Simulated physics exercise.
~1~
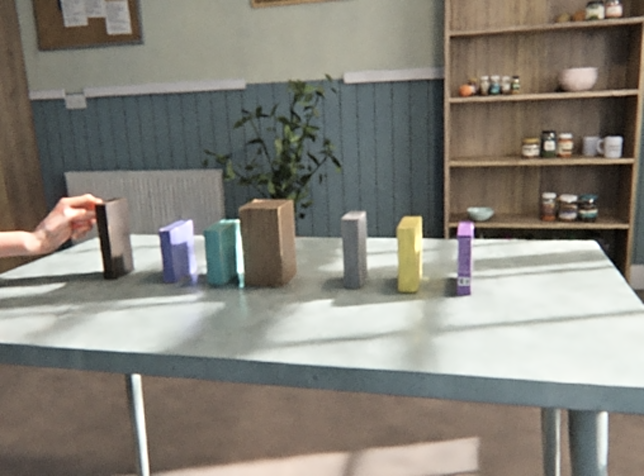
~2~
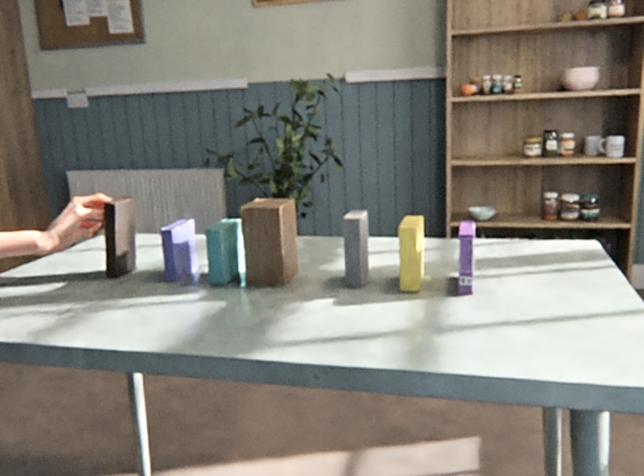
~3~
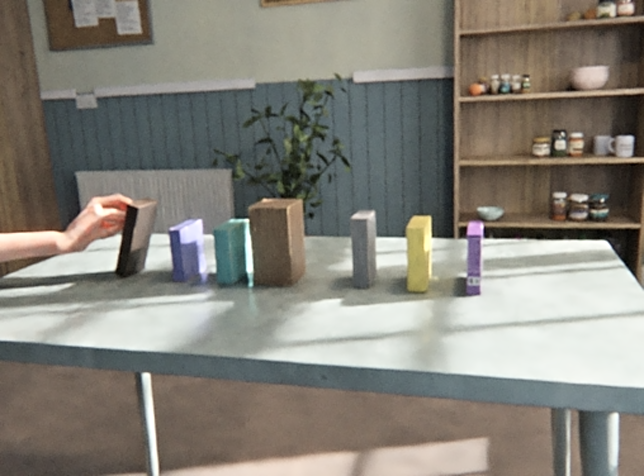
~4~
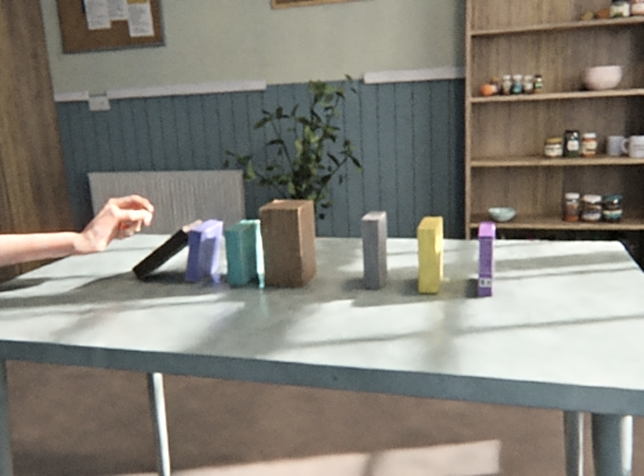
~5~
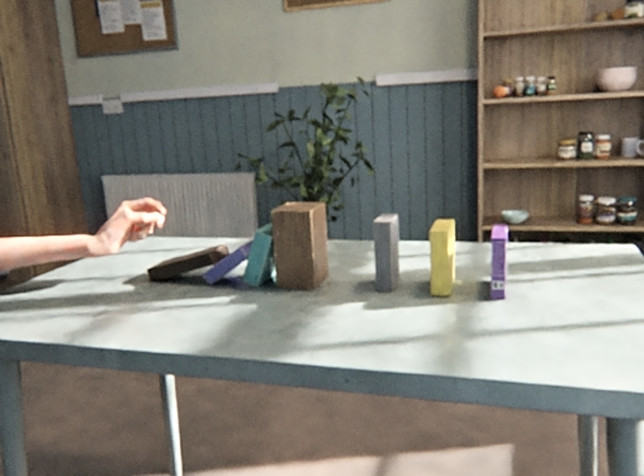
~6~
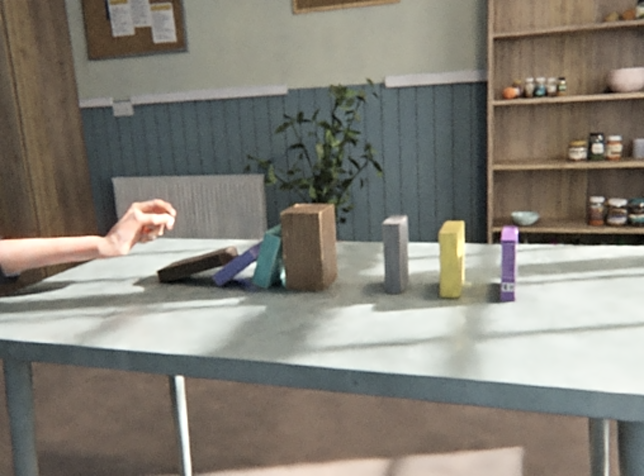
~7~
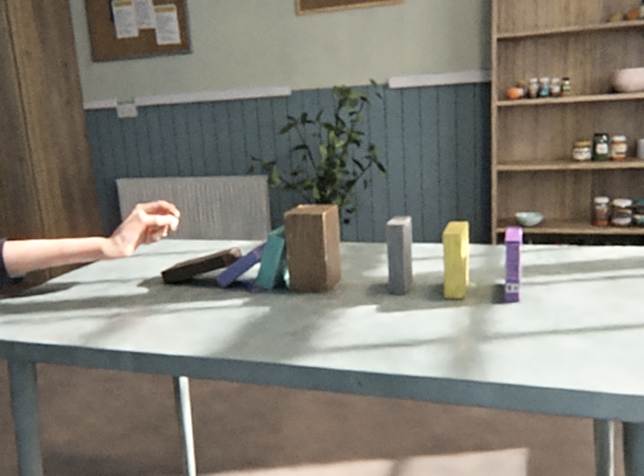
A hand at the left tips a dark board at the end of a row of upright blocks on a pale table, seen from the front in a sunlit room with a plant and shelves behind. To its right stand a blue block, a turquoise board, a large brown block, then grey, yellow and purple pieces. The dark board falls rightward against the blue block, which tilts into the turquoise board. The turquoise board leans onto the brown block, which stays upright. The hand hovers, the dark board lies almost flat, the blue and turquoise pieces rest slanted, and the others remain standing.
